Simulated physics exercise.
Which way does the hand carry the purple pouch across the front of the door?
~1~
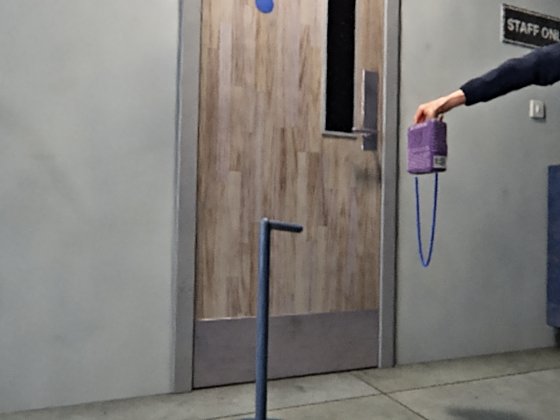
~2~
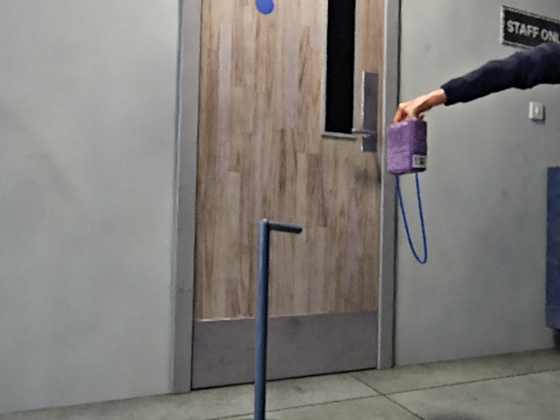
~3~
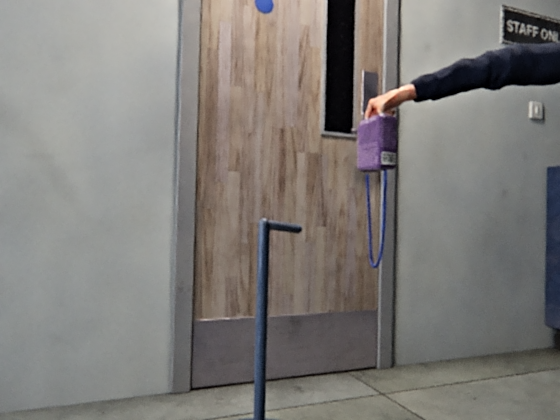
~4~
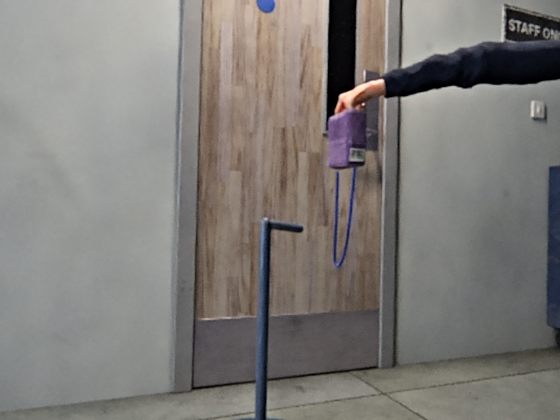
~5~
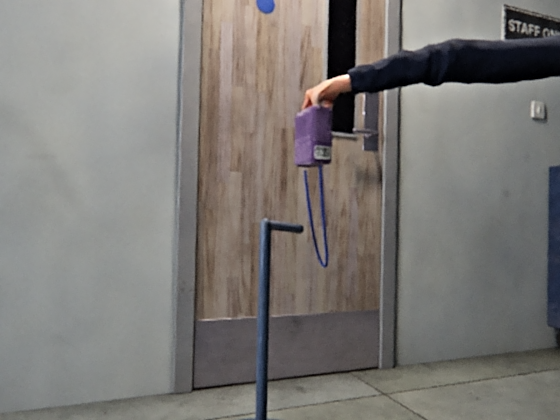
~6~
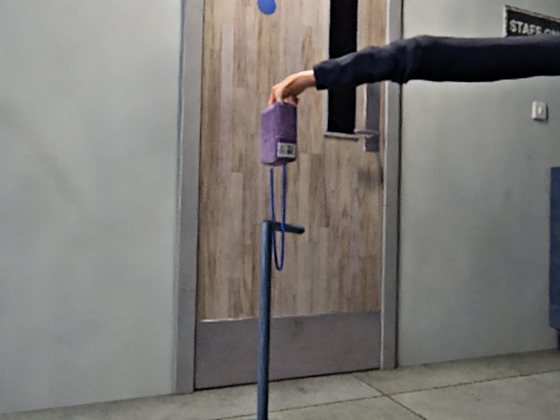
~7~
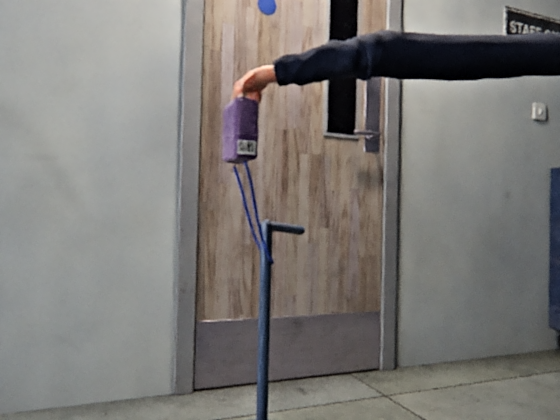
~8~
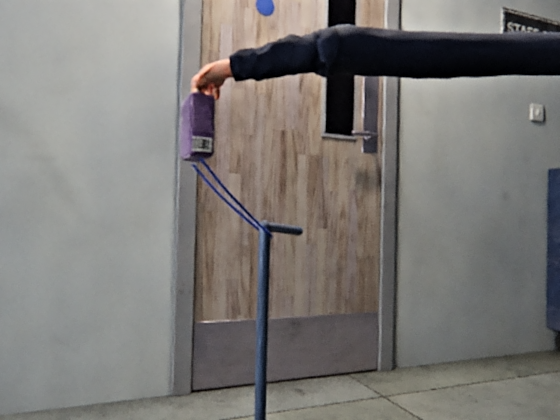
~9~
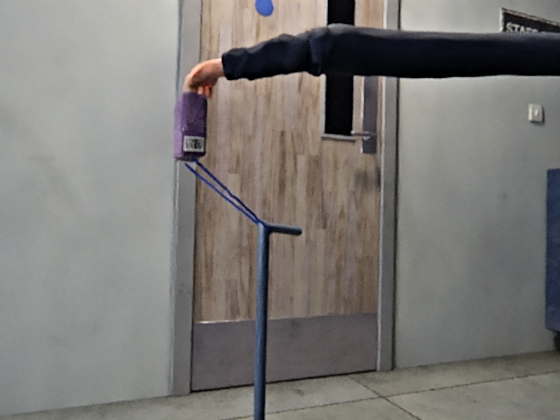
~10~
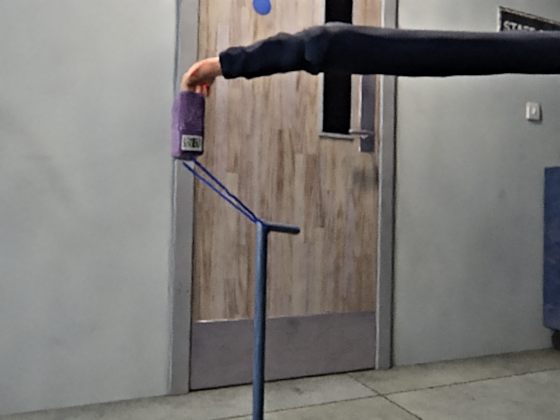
The hand carries the purple pouch to the left, as the viewer sees it.
